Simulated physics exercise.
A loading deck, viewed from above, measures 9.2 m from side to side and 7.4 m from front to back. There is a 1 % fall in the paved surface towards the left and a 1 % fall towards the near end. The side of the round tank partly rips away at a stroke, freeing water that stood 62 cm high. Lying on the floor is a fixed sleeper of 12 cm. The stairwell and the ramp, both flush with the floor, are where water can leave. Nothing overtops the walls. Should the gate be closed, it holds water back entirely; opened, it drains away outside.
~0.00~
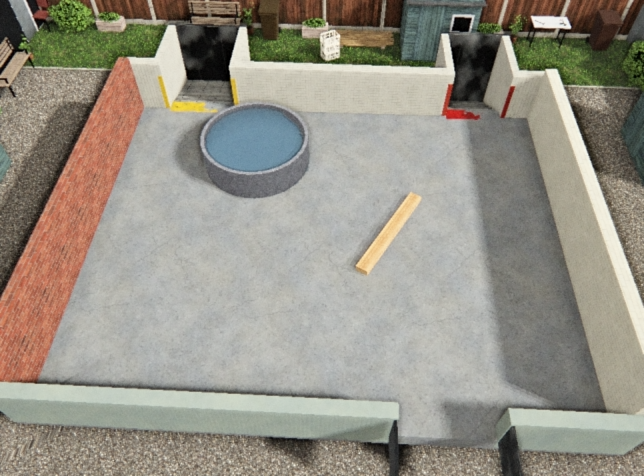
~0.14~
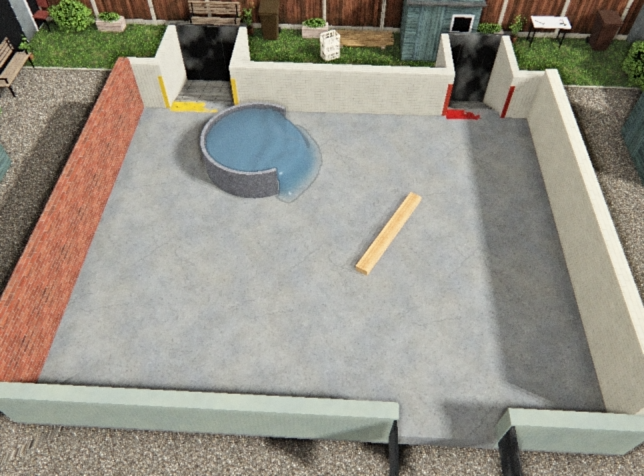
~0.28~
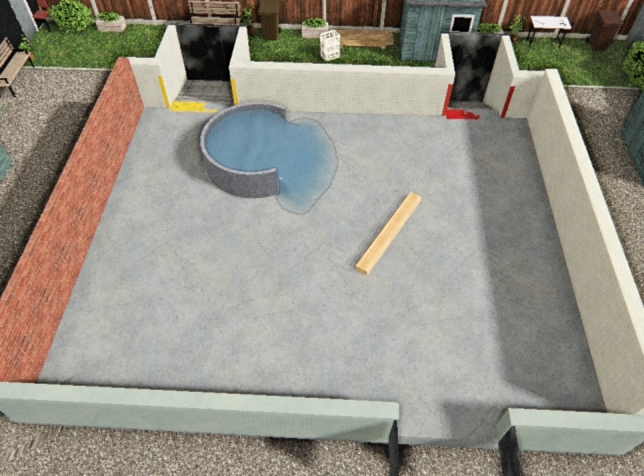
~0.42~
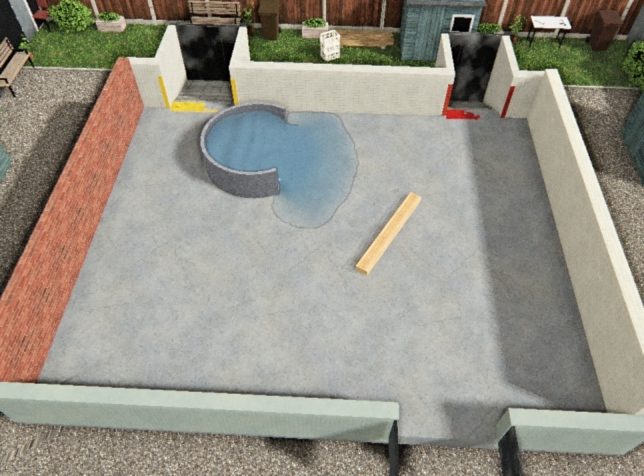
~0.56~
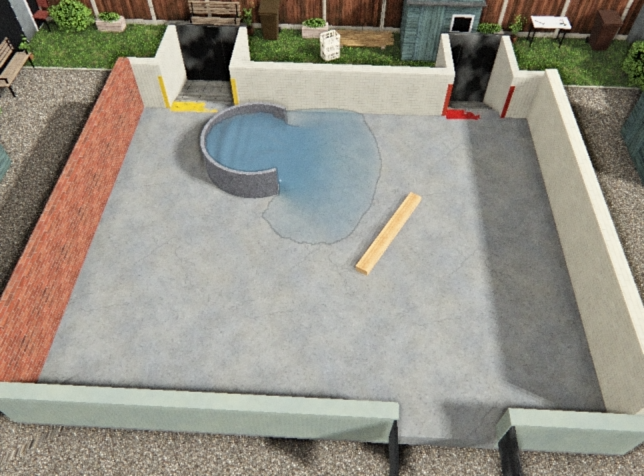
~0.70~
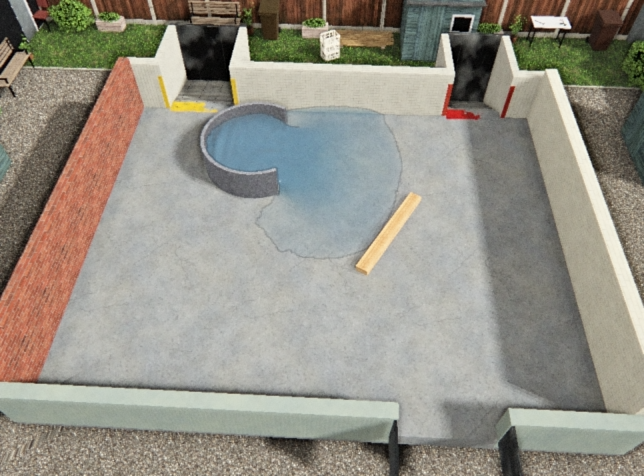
In a walled paved yard seen from above, a round grey tank full of water sits near the back wall, with a wooden plank lying to its right. The tank's right side opens, and water pours out through the gap, spreading across the paving in a widening rounded pool that reaches the plank.
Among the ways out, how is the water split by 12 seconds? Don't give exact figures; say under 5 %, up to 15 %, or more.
The gateway ends up with from 5 to 15 %, the stair shaft (marked red) ends up with from 5 to 15 %, the basement ramp (marked yellow) ends up with not even 5 %.
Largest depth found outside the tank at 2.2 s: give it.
Around 24 centimetres.
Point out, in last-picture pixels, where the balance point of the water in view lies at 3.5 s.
Near (403, 182).
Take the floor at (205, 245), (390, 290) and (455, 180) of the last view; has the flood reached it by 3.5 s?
Going through the three points: Not yet touched, then awash, then awash.
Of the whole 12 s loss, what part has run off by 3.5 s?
Roughly 10 per cent has gone by then.
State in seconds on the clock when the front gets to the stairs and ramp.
Stairs 1.3 s, ramp 3.8 s.
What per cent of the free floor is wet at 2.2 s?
About 40 per cent.
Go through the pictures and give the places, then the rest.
In the first frame, still water, 62 cm deep, in the round tank at (255, 139).
In the second frame, the front is at (283, 199), 1.2 m from the gap at (305, 155); 0.6 m2 of floor is under water; 62 cm left at the back of the round tank.
In the third frame, the front is at (293, 210), 1.4 m from the gap at (305, 157); 1.8 m2 of floor is under water; 62 cm left at the back of the round tank.
In the fourth frame, the front is at (315, 224), 1.8 m from the gap at (305, 158); 3.9 m2 of floor is under water; 62 cm left at the back of the round tank.
In the fifth frame, the front is at (332, 239), 2.2 m from the gap at (305, 158); 6.4 m2 of floor is under water; 56 cm left at the back of the round tank.
In the sixth frame, water pours out at (305, 158) and has run 2.6 m, to (347, 252); deepest outside 26 cm, 52 cm at the round tank's back.
After 1.4 s water covers 25 % of the floor and is deepest (24 cm) near (384, 231); gone so far, the gateway 0 %, the stair shaft (marked red) 0 %, the basement ramp (marked yellow) 0 %.
After 2.2 s water covers 40 % of the floor and is deepest (24 cm) near (392, 218); gone so far, the gateway 0 %, the stair shaft (marked red) 0 %, the basement ramp (marked yellow) 0 %.
After 3.5 s water covers 50 % of the floor and is deepest (23 cm) near (512, 160); gone so far, the gateway 0 %, the stair shaft (marked red) 2 %, the basement ramp (marked yellow) 0 %.
After 7.0 s water covers 70 % of the floor and is deepest (12 cm) near (573, 429); gone so far, the gateway 2 %, the stair shaft (marked red) 8 %, the basement ramp (marked yellow) 0 %.
After 12.0 s water covers 70 % of the floor and is deepest (13 cm) near (30, 402); gone so far, the gateway 10 %, the stair shaft (marked red) 10 %, the basement ramp (marked yellow) 0 %.
